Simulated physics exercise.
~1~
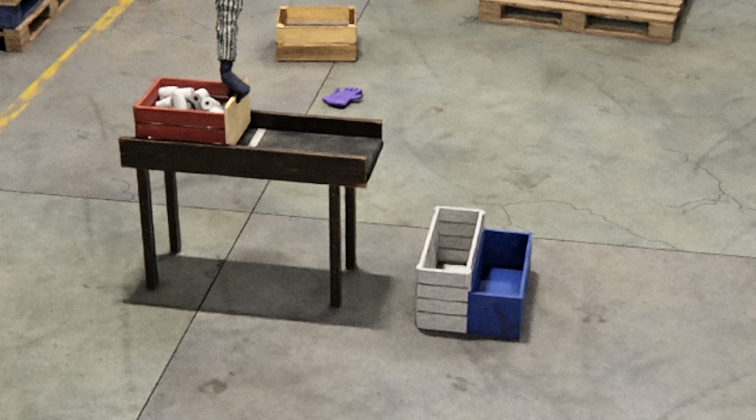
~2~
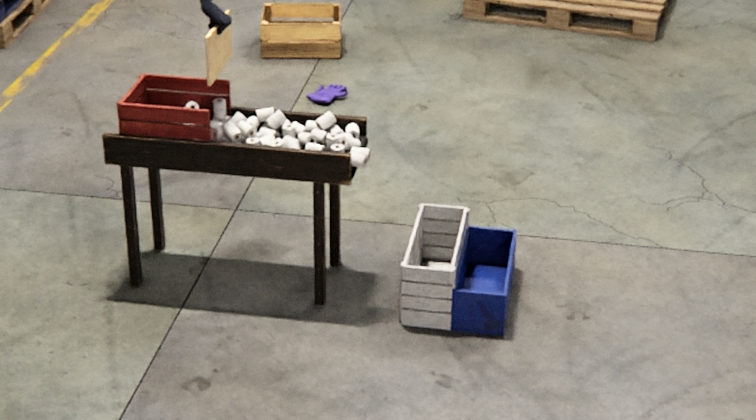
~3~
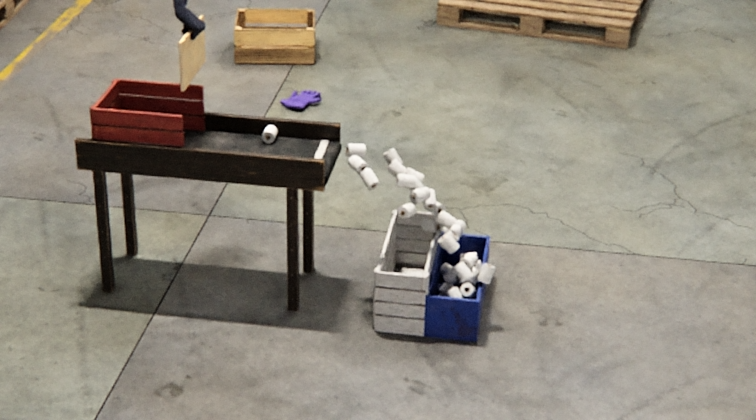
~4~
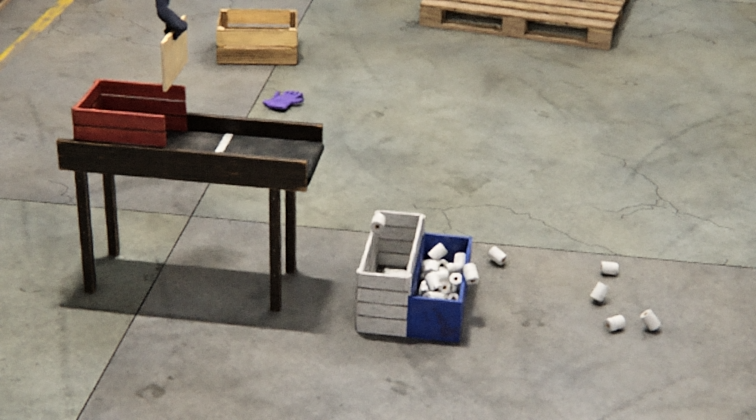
A wooden gate at the open side of a red crate, gripped by a dark gripper on a checked arm, lifts while white paper rolls sit piled behind it. The rolls spill out and ride right along a dark belt on a table. Reaching its end, they tumble off in a loose stream toward a white tub and a blue box standing side by side on the floor. Most drop into the blue box, while a few fly past it. At the end, the crate and belt are empty, the blue box holds a heap of rolls, one shows at the white tub's rim, and several lie scattered on the floor to the right.
